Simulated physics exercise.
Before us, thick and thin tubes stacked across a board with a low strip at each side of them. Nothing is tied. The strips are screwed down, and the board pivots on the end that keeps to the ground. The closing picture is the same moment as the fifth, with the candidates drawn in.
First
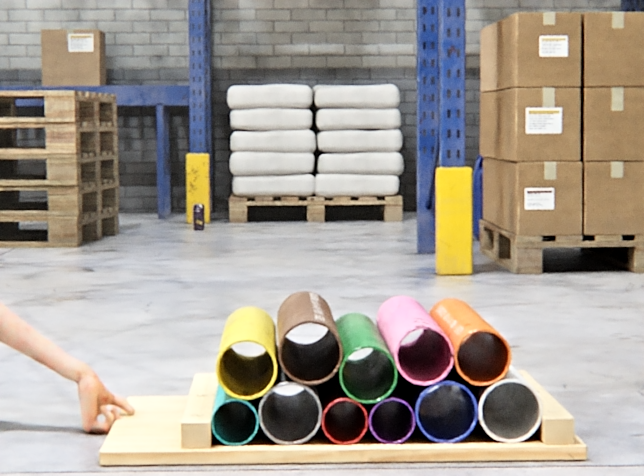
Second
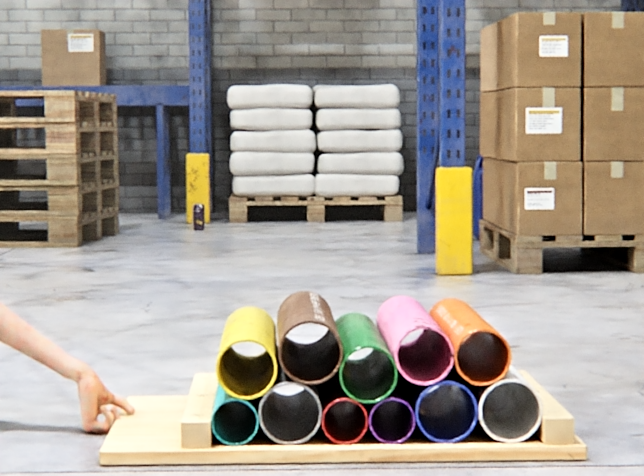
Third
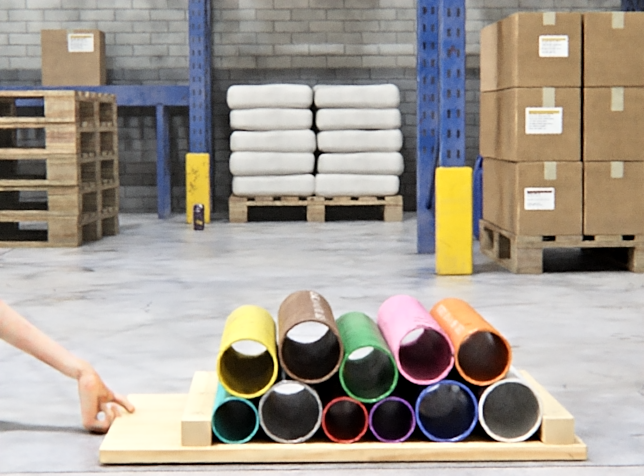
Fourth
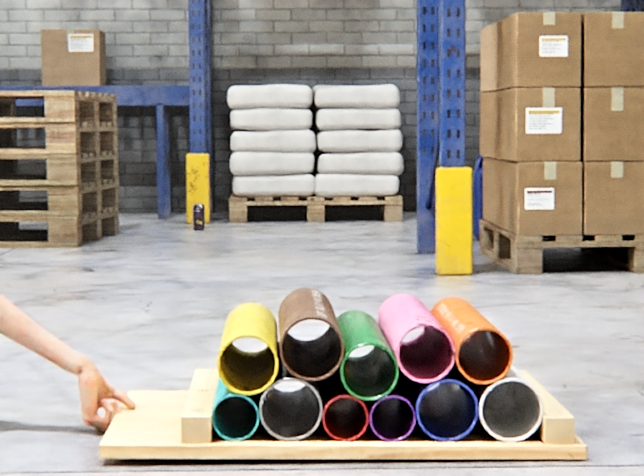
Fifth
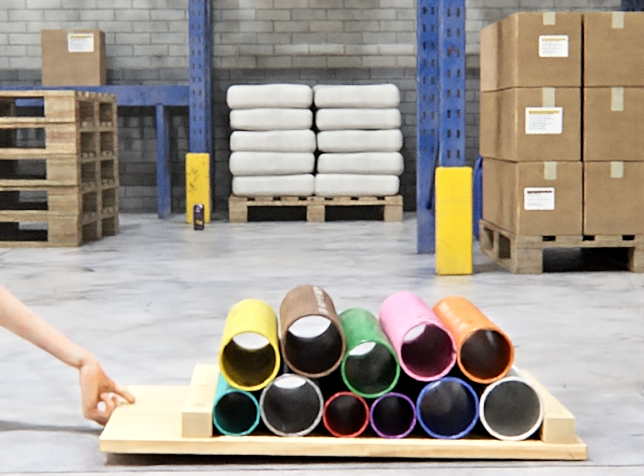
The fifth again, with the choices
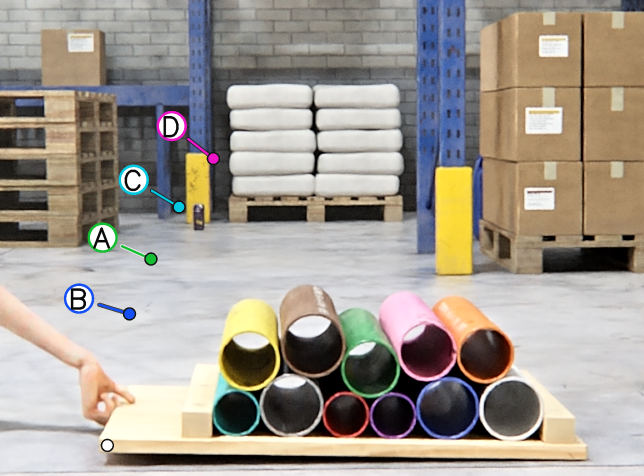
The clip shows colourful tubes stacked in two rows between low strips on a wooden board in a warehouse, while a hand at the left slowly lifts that end slightly, tilting the board and its tubes a little.
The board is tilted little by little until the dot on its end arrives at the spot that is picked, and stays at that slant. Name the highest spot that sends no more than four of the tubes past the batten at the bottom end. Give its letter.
The answer is mark D.
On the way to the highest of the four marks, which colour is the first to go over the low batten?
The orange one.
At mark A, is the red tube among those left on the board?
Yes, with A.
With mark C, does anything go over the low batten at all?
Yes, at C.
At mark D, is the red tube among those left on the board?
Yes, with D.
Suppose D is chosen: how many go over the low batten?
With D, four.
On the marked copy, A at (151, 259); B at (129, 314); C at (179, 207); D at (214, 158); the white dot at (107, 445).
Following D. Soon after the start, board at 20°.
Later, board at 38°.
In the end, board at 39°, four over the low batten (green, pink, brown, orange).
As for the rest, A three over the low batten (green, pink, orange); B none over the low batten; C four over the low batten (green, pink, brown, orange).
